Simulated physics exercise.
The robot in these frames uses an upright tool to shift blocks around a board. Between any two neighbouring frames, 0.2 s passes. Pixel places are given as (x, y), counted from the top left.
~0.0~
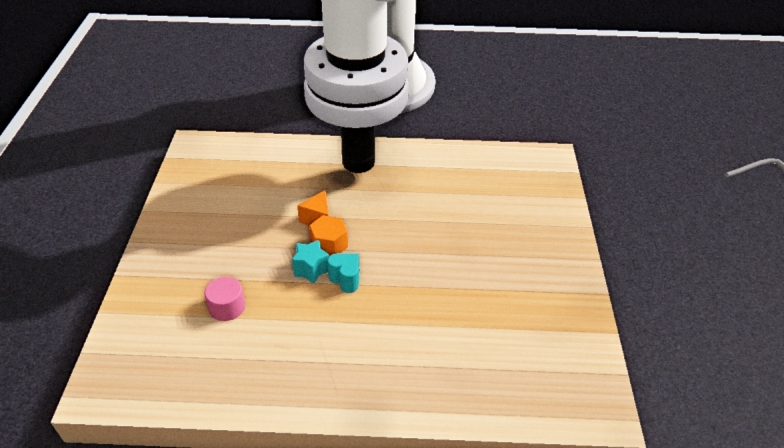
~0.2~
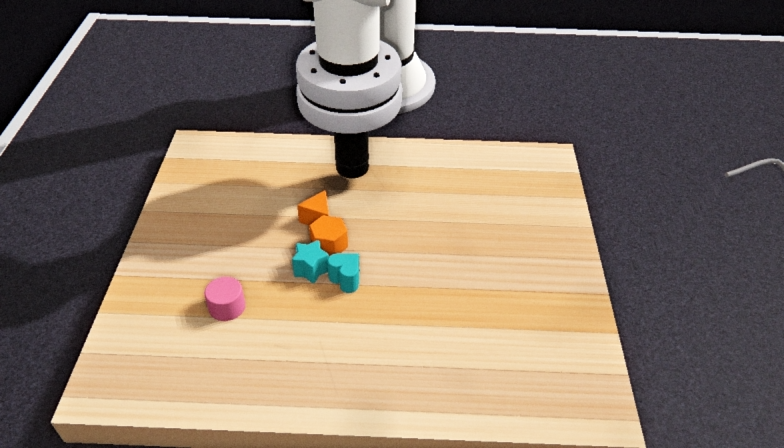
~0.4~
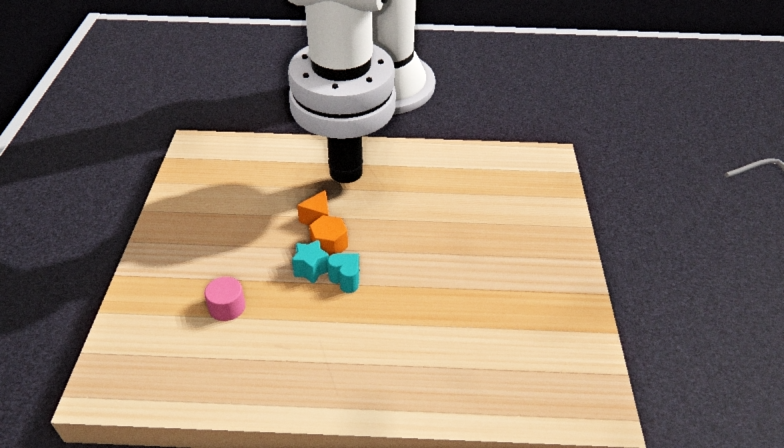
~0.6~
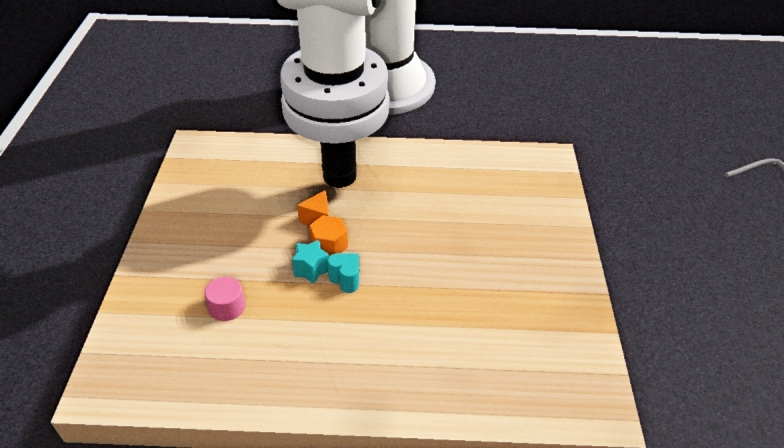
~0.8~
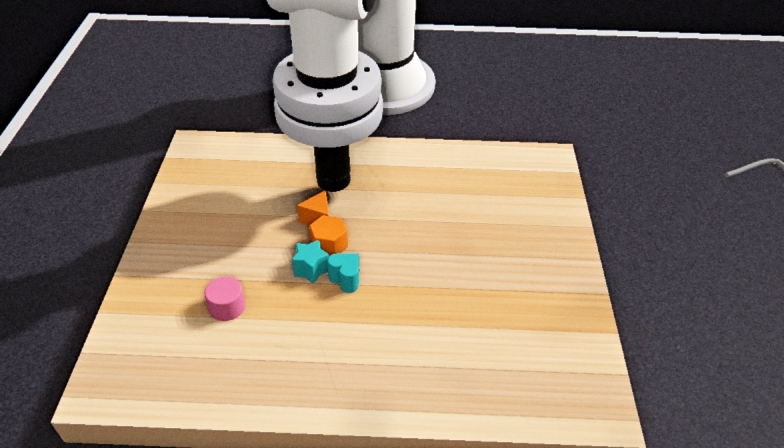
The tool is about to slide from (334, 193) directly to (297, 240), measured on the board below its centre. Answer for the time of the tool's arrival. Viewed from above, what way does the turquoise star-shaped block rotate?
It twists clockwise.
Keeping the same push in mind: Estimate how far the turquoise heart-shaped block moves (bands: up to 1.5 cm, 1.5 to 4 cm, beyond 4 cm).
Final distance: Less than 1.5 cm.
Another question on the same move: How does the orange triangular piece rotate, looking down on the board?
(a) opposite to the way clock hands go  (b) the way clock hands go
It's a.
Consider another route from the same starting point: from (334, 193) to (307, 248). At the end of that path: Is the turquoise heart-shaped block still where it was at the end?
Short answer: No.
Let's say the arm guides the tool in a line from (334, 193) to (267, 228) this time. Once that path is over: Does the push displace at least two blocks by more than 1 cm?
That would be a no.
What follows on the original path. Halfway along, tool at (314, 205); turquoise star-shaped block at (307, 259), turned 20° clockwise; orange triangular piece at (314, 222), turned 55° anticlockwise; orange six-sided block at (333, 238).
At the end, tool at (295, 228); turquoise star-shaped block at (306, 265), turned 25° clockwise; orange triangular piece at (304, 242), turned 115° anticlockwise; orange six-sided block at (335, 241), turned 20° anticlockwise; turquoise heart-shaped block at (347, 264).
